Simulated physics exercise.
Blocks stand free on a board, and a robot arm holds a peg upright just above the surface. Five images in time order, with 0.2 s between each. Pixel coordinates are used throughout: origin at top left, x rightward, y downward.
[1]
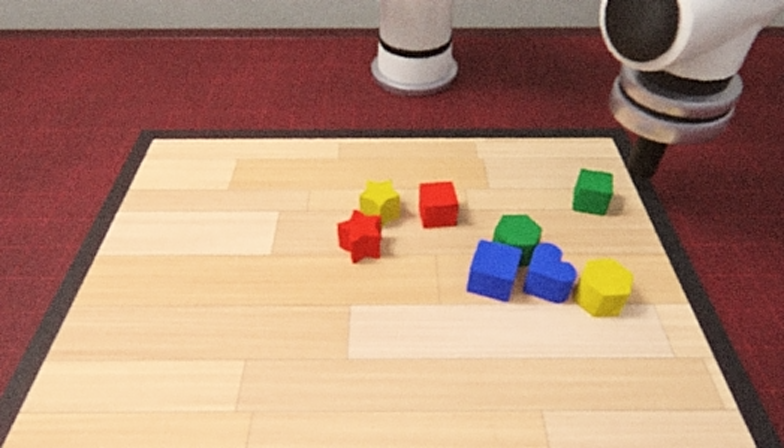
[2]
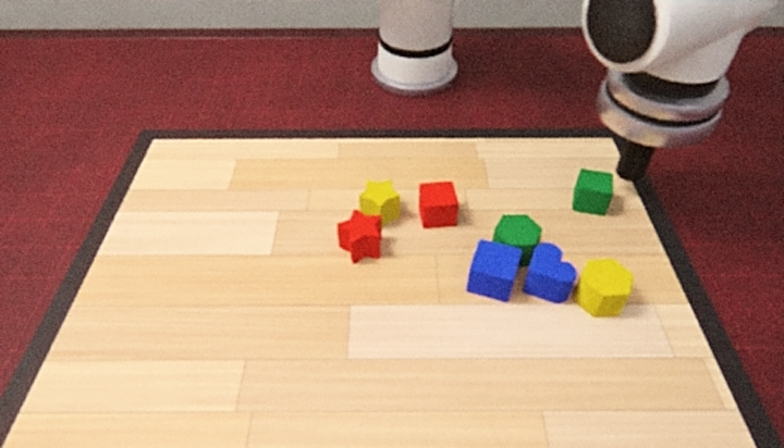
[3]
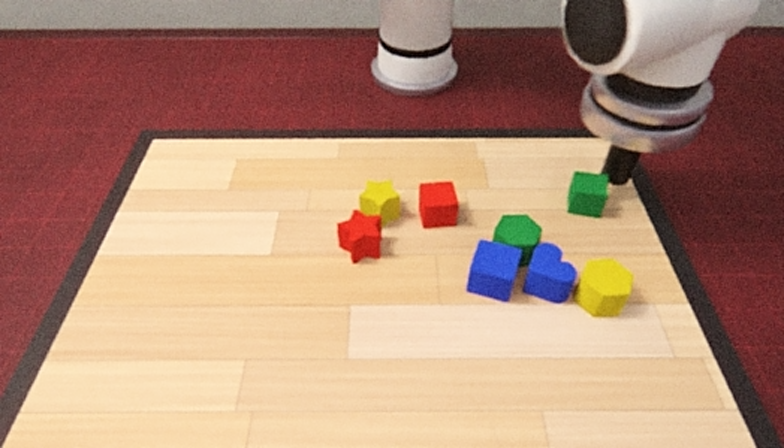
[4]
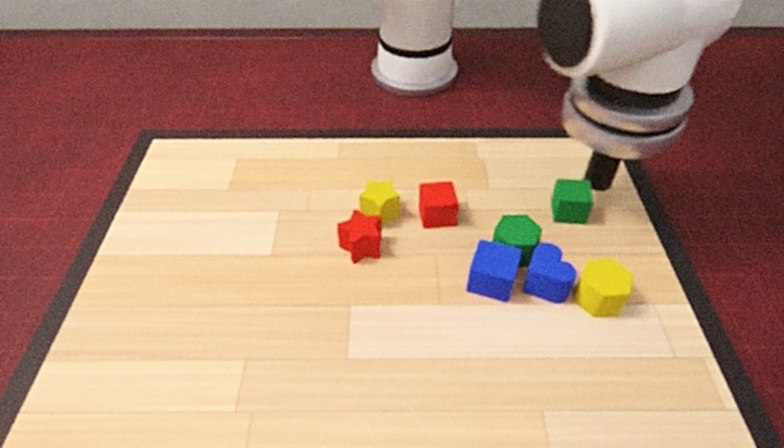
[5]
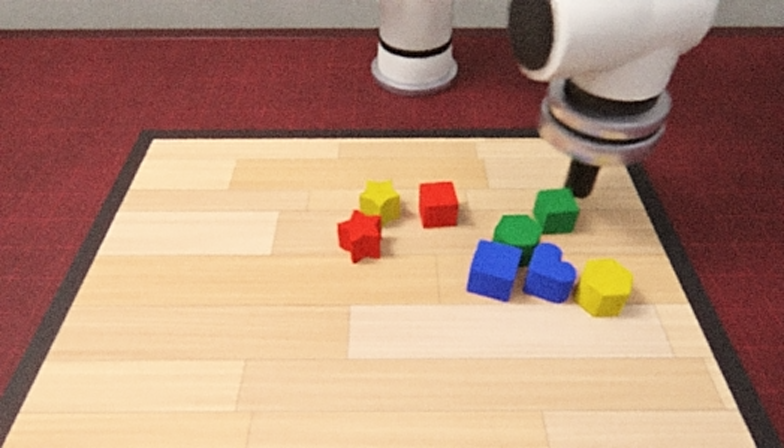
The clip opens on colored blocks spread over a wooden board, with a robot arm holding a dark peg by its upper right edge. The peg moves left to the green square block, then pushes it left and slightly toward the viewer, close to the green hexagon, while the other blocks stay still.
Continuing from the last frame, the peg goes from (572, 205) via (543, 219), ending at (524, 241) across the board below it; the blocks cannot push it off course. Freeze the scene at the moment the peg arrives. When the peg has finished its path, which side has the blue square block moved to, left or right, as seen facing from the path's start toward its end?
It moves left.
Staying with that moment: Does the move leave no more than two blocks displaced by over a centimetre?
No
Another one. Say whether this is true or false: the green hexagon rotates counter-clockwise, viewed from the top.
Answer: True.
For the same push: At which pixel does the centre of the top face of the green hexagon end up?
It is at (494, 262).
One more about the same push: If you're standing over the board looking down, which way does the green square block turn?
Anticlockwise.
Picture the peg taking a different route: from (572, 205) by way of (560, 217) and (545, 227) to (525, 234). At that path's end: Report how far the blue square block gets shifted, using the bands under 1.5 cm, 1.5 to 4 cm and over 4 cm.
It ends 1.5 to 4 cm from its spot.
What follows on the original path. Halfway along, peg (547, 204); blue square block (494, 265); green hexagon (512, 234), turned 10° anticlockwise; green square block (539, 217), turned 35° anticlockwise.
At the end, peg (528, 226); blue square block (474, 293), turned 20° clockwise; green hexagon (494, 262), turned 20° anticlockwise; blue heart block (554, 265); green square block (521, 242), turned 45° anticlockwise.
